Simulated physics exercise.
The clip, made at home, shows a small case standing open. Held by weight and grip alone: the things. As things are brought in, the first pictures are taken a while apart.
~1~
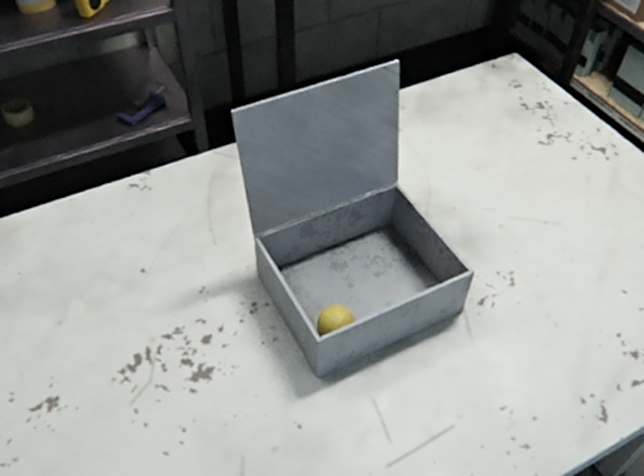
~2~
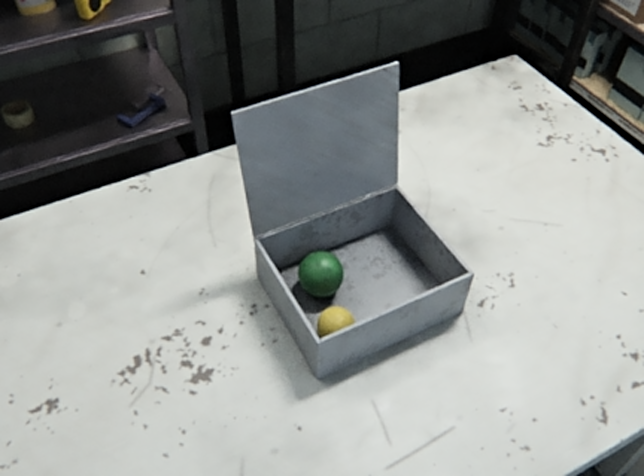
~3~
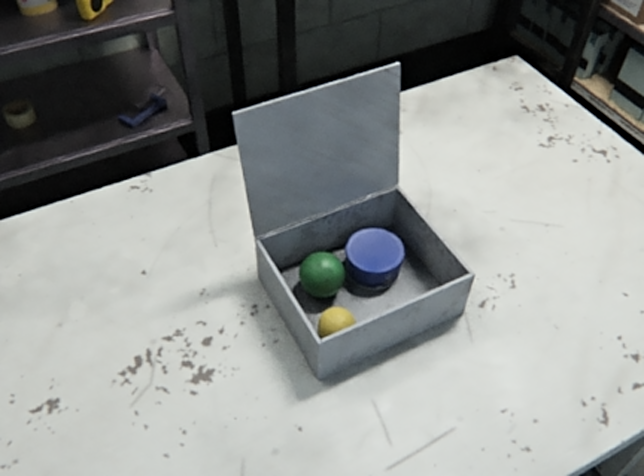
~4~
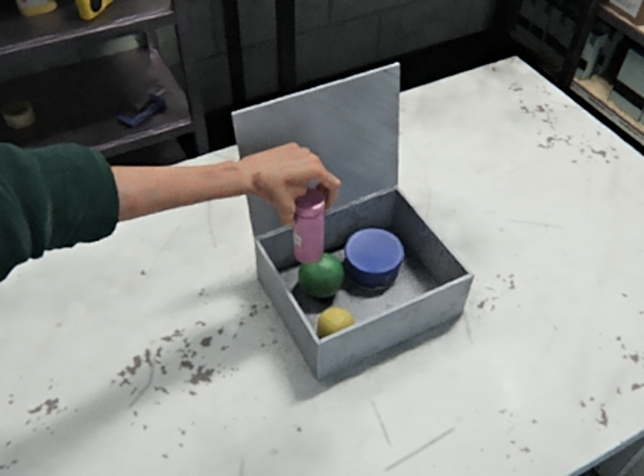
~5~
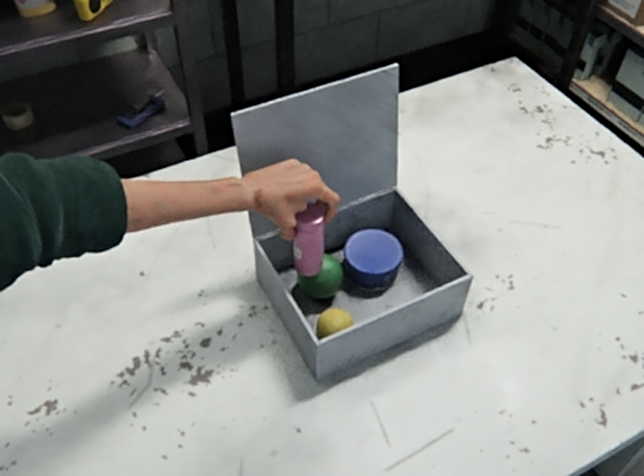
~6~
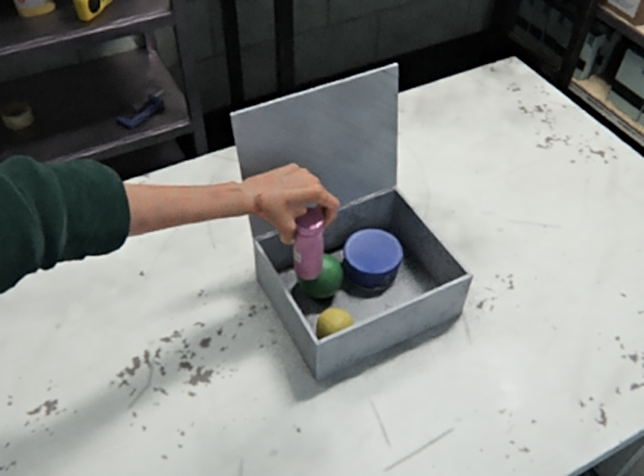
The footage shows an open grey case holding a yellow ball, then a green ball and a blue tub appear inside; a hand reaches in from the left, lowering a pink shaker into the case beside the green ball and keeping hold.
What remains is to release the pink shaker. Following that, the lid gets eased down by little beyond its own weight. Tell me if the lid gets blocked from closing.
It does not; the lid closes.
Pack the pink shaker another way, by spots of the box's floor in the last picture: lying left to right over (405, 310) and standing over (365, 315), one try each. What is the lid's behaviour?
Well, first it fits down fine, and then it won't go down.
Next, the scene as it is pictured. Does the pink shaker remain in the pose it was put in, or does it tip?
It ends up leaning.
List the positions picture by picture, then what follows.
In the first frame, the last thing is not in view yet.
In the second frame, the last thing is not in view yet; green ball (321, 274).
In the third frame, the last thing is not in view yet; blue tub (374, 259).
In the fourth frame, coming down; pink shaker (309, 227).
In the fifth frame, coming down; pink shaker (309, 241).
In the sixth frame, put in, still held; pink shaker (308, 244); blue tub (372, 260).
Then, 0.60 s later than the last frame, pink shaker tilted by 65° near (311, 306); green ball moved a little.
Then, 1.40 s later than the last frame, lid 74° above the rim; pink shaker on its side near (305, 313); yellow lemon moved well along; green ball moved a little.
Then, 1.90 s later than the last frame, lid 10° above the rim; pink shaker on its side near (305, 313); yellow lemon moved well along; green ball moved a little.
When it is over, lid shut; lying over in the box, pink shaker; moved from the start, yellow lemon; the other 2 as before. End places, in pixels of the last picture, pink shaker near (305, 313).
